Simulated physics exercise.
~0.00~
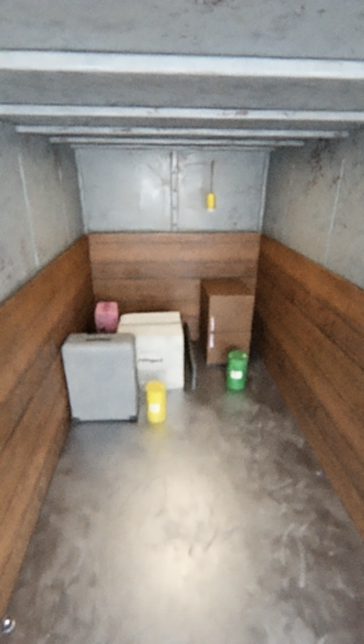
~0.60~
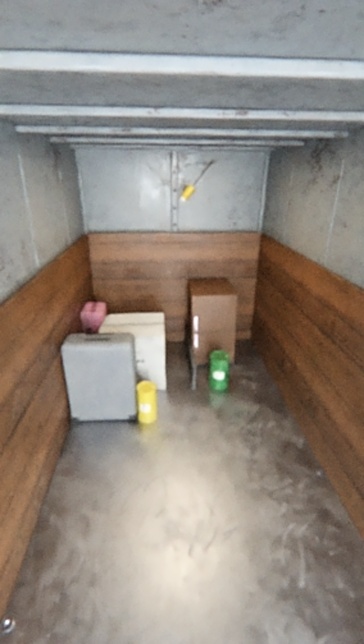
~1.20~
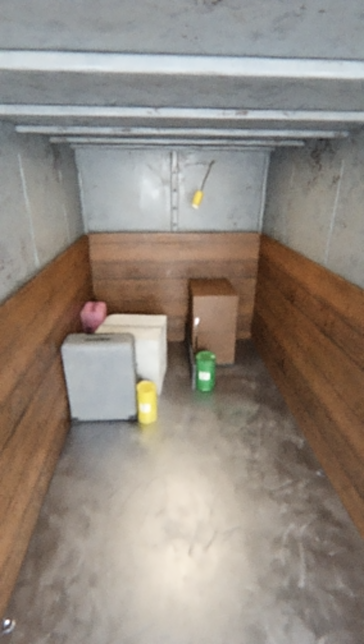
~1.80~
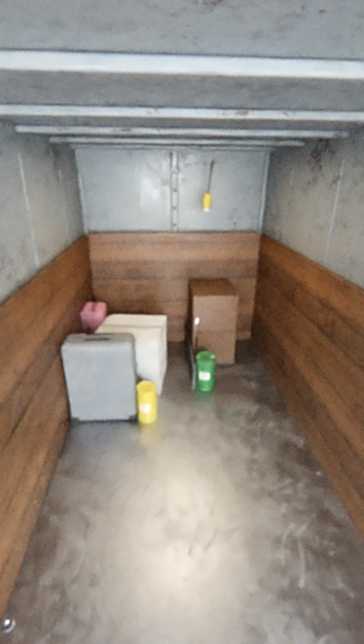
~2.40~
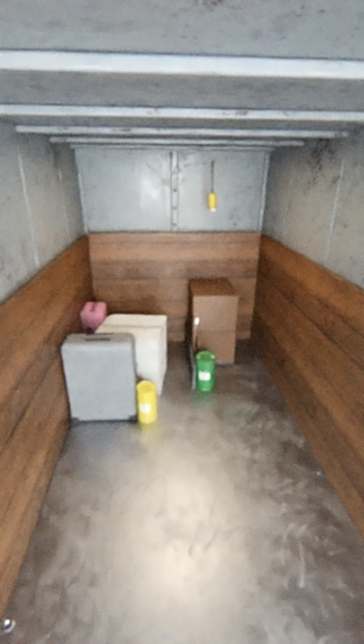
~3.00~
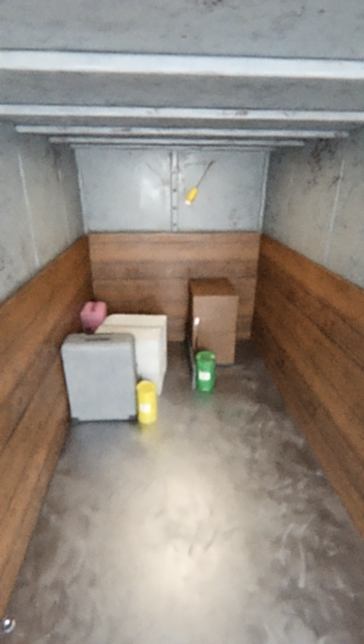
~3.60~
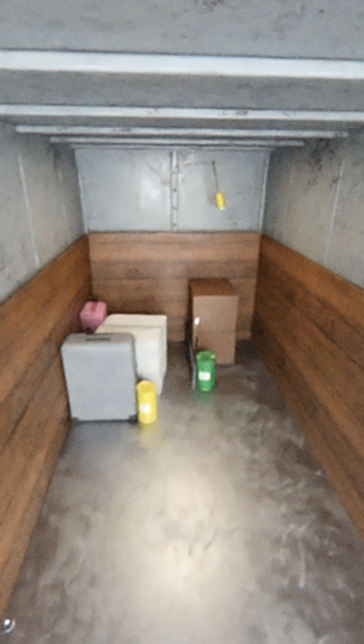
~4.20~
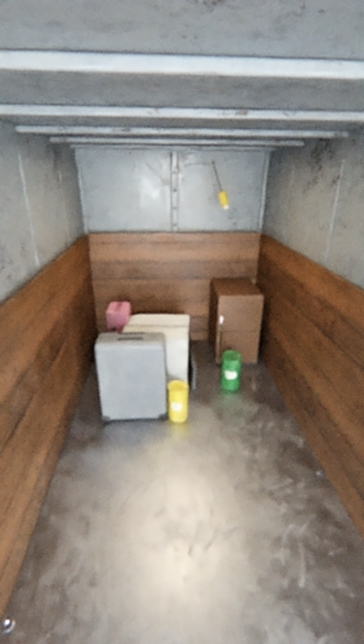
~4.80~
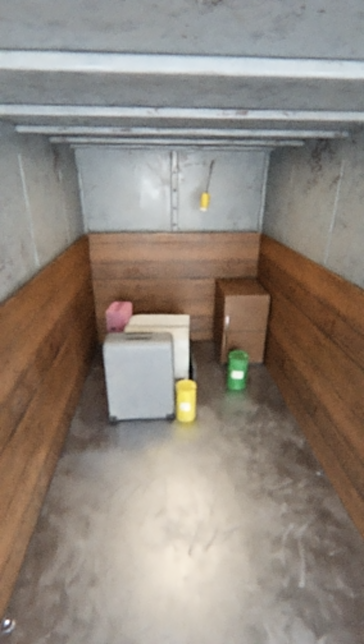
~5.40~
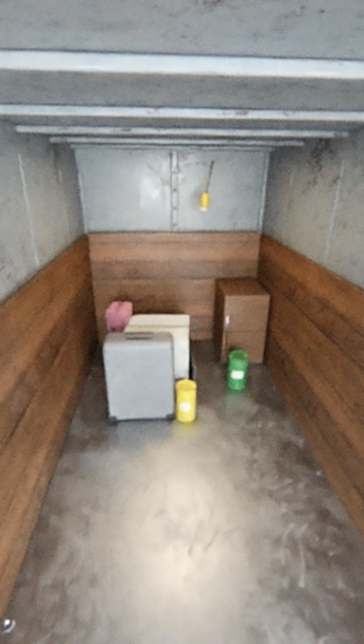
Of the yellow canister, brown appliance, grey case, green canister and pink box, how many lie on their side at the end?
None of them lie on their side at the end; all five are still standing upright.
Several items in a van shift slightly left, then the whole load slides right, still upright.
